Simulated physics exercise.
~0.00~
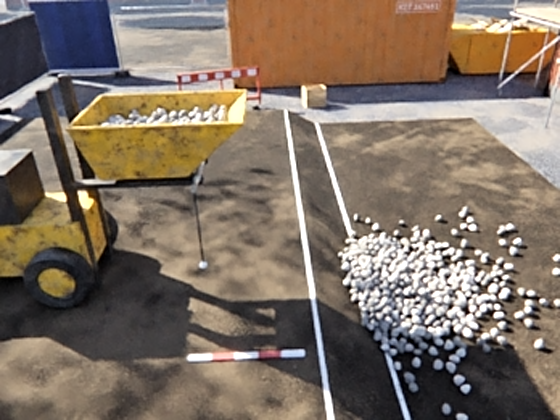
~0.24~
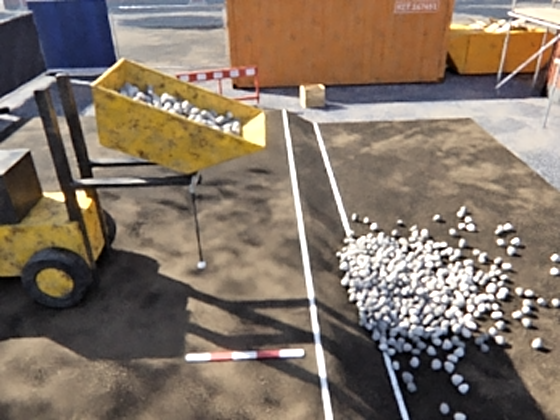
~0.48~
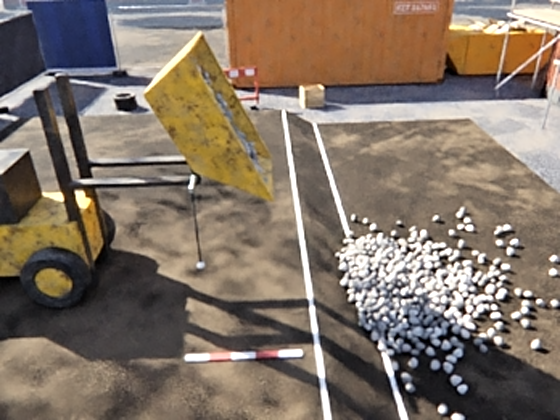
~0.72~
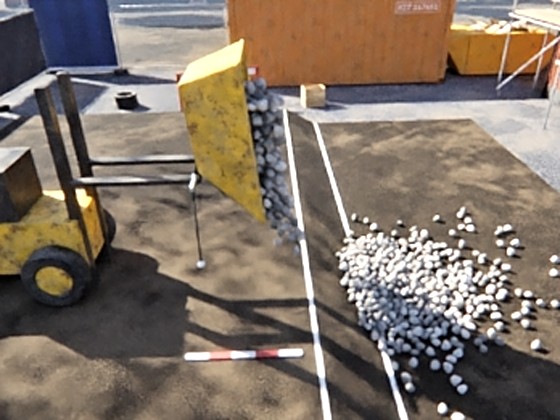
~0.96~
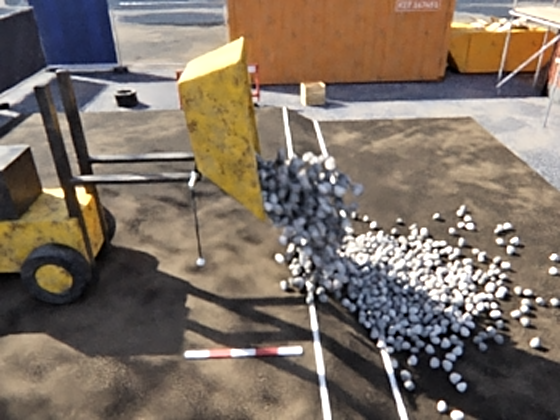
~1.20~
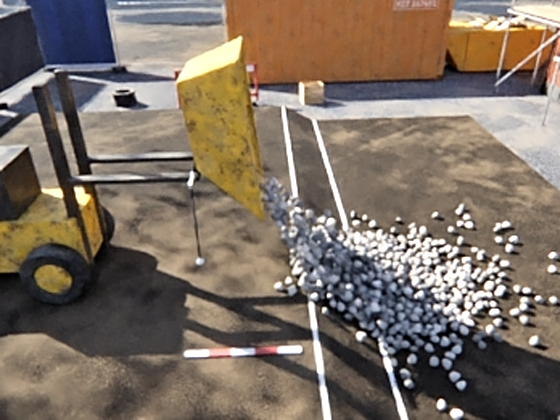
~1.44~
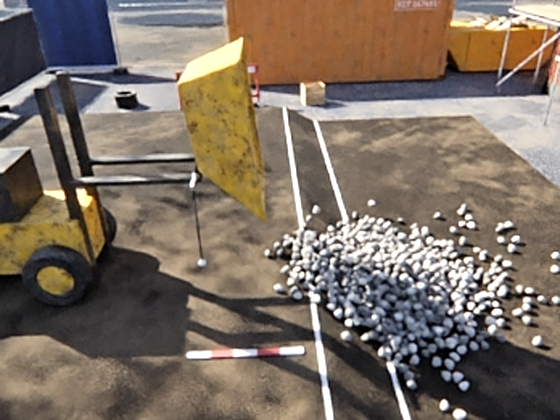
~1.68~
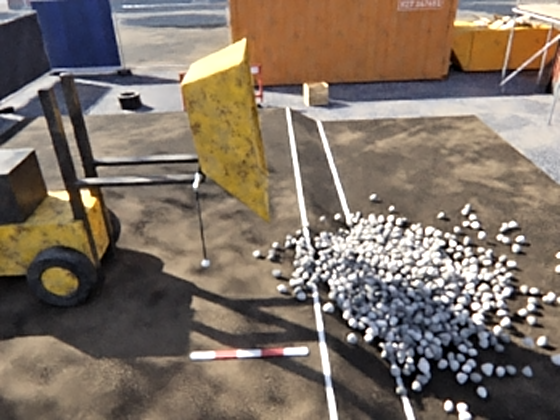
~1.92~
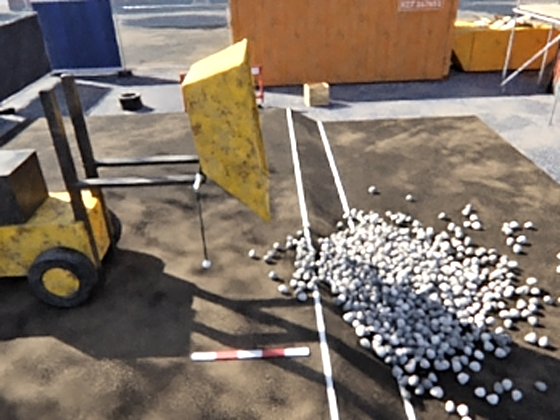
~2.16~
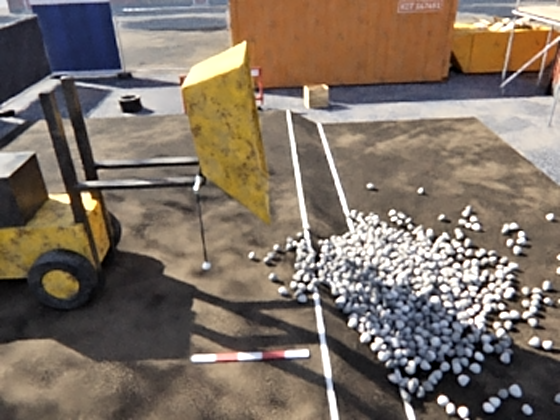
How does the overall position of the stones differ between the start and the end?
At the start the stones are split between the raised skip on the left and a loose pile on the right. By the end they all lie in one broad heap on the ground, so their overall middle is farther right and lower in the view.
We see a yellow fork truck tip its raised skip steeply to the right, pouring rounded grey cobbles beside an earlier loose pile. They slide and roll down across the white lines, merging into one broad heap, while the emptied skip stays tipped.
